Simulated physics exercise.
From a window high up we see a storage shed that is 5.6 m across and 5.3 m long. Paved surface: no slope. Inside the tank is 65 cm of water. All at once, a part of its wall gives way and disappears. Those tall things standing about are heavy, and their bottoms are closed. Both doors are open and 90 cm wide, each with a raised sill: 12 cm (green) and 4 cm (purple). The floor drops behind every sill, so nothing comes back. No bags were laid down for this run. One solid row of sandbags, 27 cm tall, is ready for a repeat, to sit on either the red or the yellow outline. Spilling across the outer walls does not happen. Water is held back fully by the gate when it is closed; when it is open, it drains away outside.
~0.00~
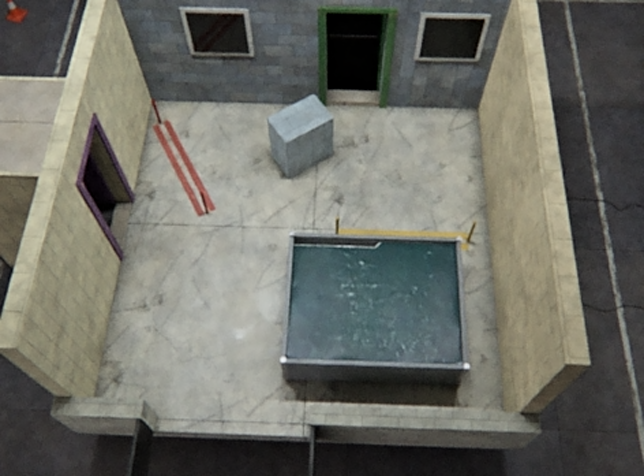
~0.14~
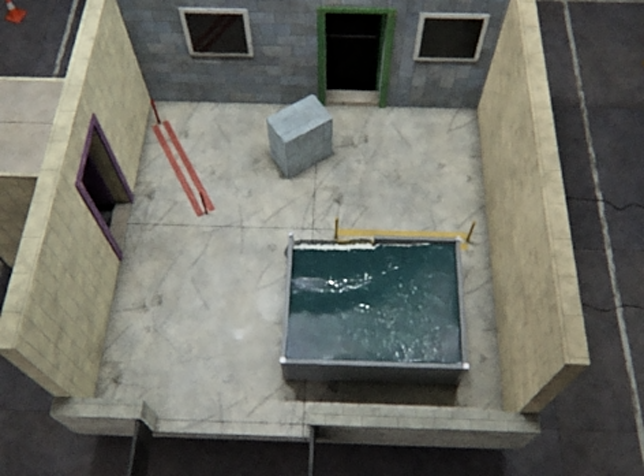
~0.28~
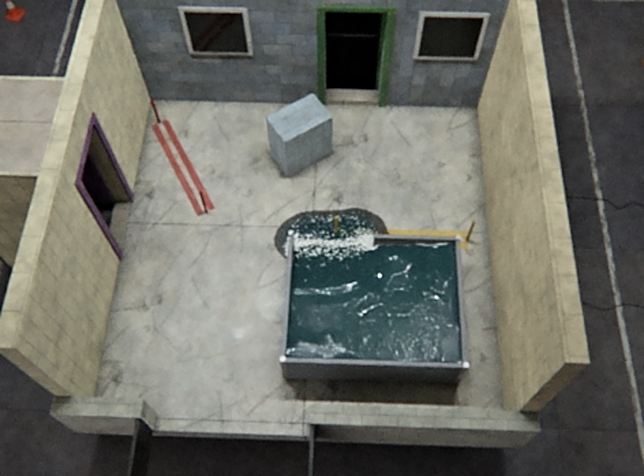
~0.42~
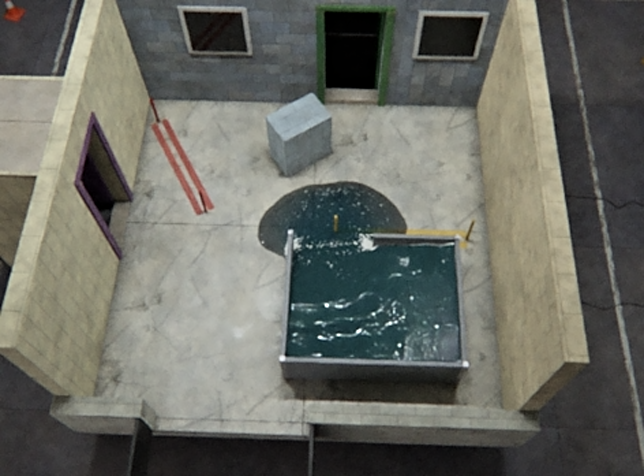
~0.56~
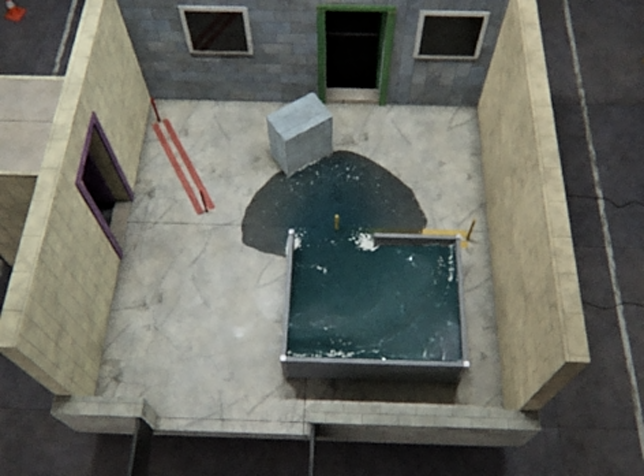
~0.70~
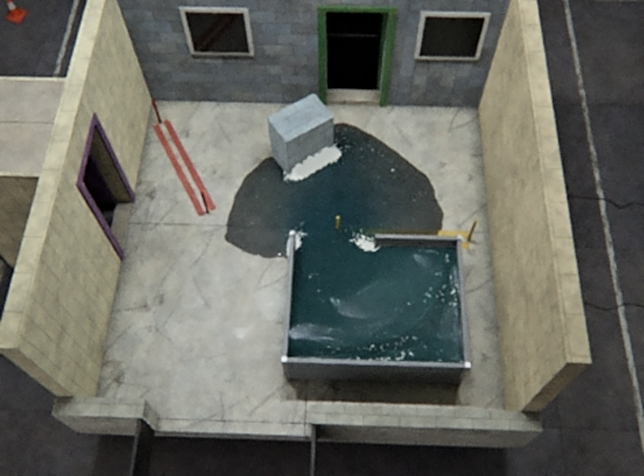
Dark water pours from a gap in the far side of a grey-walled tank, in a roofless shed seen from high above by a still camera. The tank stands at the lower right, with a pale grey block beyond it, red strips at left, and green and purple doorways. The water ripples, then spreads across the pale floor in a widening dark patch, foaming against the block.
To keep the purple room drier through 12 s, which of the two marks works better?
The red mark works better.
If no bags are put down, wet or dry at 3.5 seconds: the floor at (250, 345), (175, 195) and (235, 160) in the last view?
Bone dry, soaked, soaked.
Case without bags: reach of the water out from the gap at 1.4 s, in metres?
About 3.4 metres.
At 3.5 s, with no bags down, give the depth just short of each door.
So green stands at 16 cm, while purple stands at 5 cm.
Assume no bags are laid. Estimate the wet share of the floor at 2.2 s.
It comes to about 45 percent wet.
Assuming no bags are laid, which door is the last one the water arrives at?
That's the purple door, I'd say.
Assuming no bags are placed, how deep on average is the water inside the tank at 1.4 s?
Some 44 cm.
After 1.4 s water covers 35 % of the floor and is deepest (42 cm) near (305, 181) in the run without bags; in at the purple door, 0 L with no bags, 0 L with the row on red, 0 L on yellow.
After 2.2 s water covers 45 % of the floor and is deepest (42 cm) near (150, 114) in the run without bags; in at the purple door, 0 L with no bags, 0 L with the row on red, 0 L on yellow.
After 3.5 s water covers 60 % of the floor and is deepest (28 cm) near (470, 130) in the run without bags; in at the purple door, 0 L with no bags, 0 L with the row on red, 2 L on yellow.
After 7.0 s water covers 90 % of the floor and is deepest (16 cm) near (506, 410) in the run without bags; in at the purple door, 41 L with no bags, 0 L with the row on red, 19 L on yellow.
After 12.0 s water covers 100 % of the floor and is deepest (12 cm) near (94, 410) in the run without bags; in at the purple door, 121 L with no bags, 3 L with the row on red, 88 L on yellow.
